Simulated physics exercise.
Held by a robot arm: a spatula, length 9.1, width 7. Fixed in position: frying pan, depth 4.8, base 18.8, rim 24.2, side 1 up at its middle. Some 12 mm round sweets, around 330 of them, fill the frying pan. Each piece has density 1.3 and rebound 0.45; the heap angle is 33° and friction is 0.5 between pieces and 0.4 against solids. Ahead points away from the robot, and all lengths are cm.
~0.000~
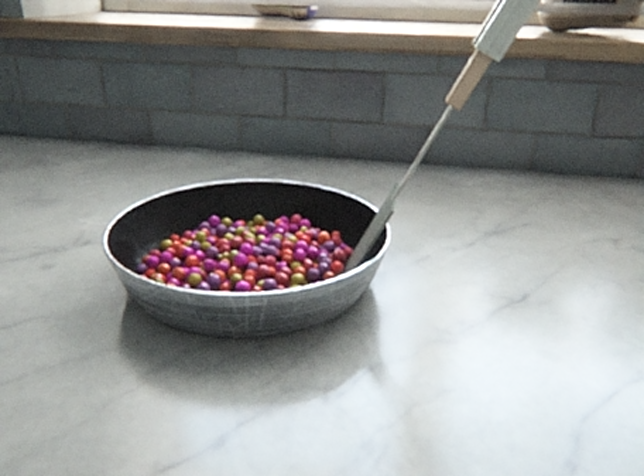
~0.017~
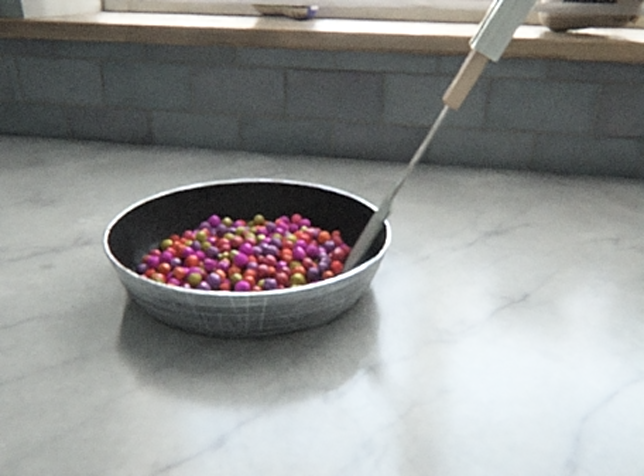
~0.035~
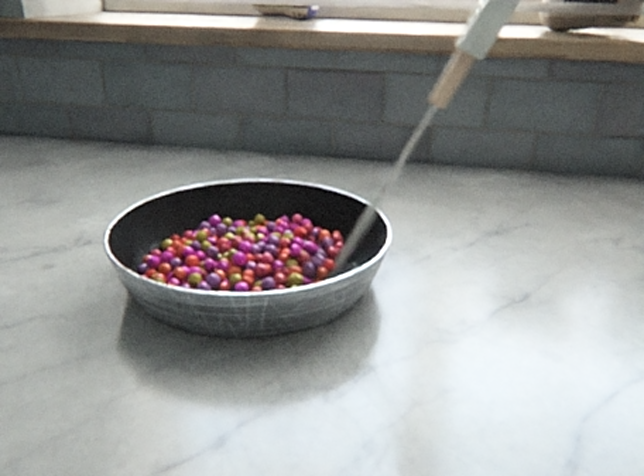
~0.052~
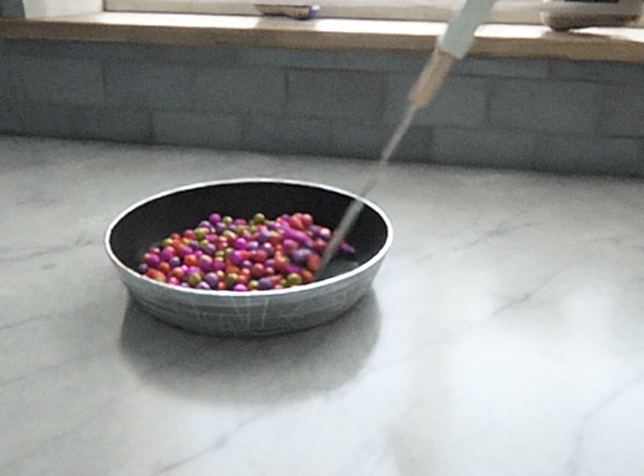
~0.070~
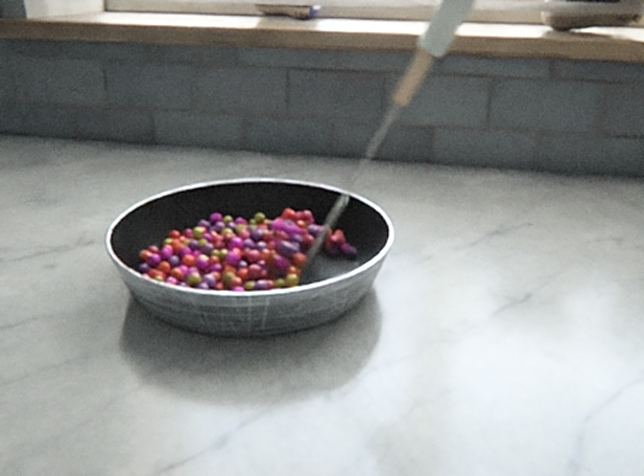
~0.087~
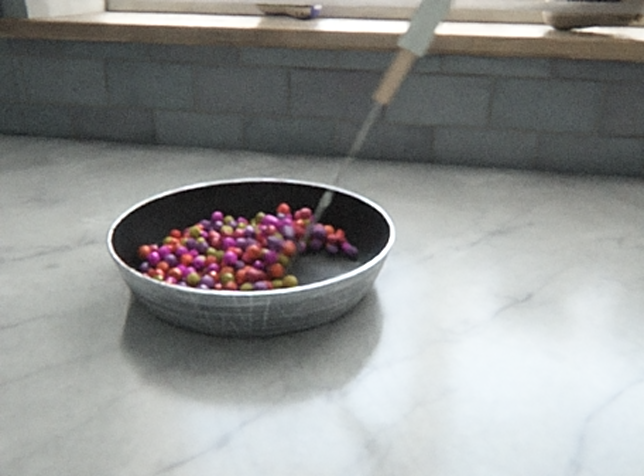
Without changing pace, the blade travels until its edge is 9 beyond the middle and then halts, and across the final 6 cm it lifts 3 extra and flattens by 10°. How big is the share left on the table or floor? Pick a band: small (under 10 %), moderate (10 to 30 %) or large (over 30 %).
The share is moderate, 10 to 30 %.
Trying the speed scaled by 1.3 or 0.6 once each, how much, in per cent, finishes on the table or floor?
I'd expect close to 20 and then close to 5 percent.
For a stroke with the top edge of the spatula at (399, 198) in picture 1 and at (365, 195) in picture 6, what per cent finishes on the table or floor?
Near 5 in a hundred.
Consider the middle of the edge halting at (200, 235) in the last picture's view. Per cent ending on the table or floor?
Approximately 0 per cent, I reckon.
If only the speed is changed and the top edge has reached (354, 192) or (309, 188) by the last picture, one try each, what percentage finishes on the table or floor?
First try about 10 %, second try about 20 %.
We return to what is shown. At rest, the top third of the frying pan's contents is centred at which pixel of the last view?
At about (187, 243).
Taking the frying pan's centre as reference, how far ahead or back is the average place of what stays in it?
3.0 cm ahead.
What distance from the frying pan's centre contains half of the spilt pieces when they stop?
28 cm or so.
After 0.13 s, sloping 64°, highest piece 6 above the table; 331 in the frying pan.
After 0.18 s, sloping 60°, highest piece 6 above the table; 331 in the frying pan.
After 0.41 s, sloping 54°, highest piece 12 above the table; 280 in the frying pan, 38 on the table or floor, 13 on the blade or in flight.
After 1.46 s, sloping 54°, highest piece 4 above the table; 280 in the frying pan, 51 on the table or floor.
In the end, 280 in the frying pan, 51 on the table or floor. That is 15 % on the table or floor.
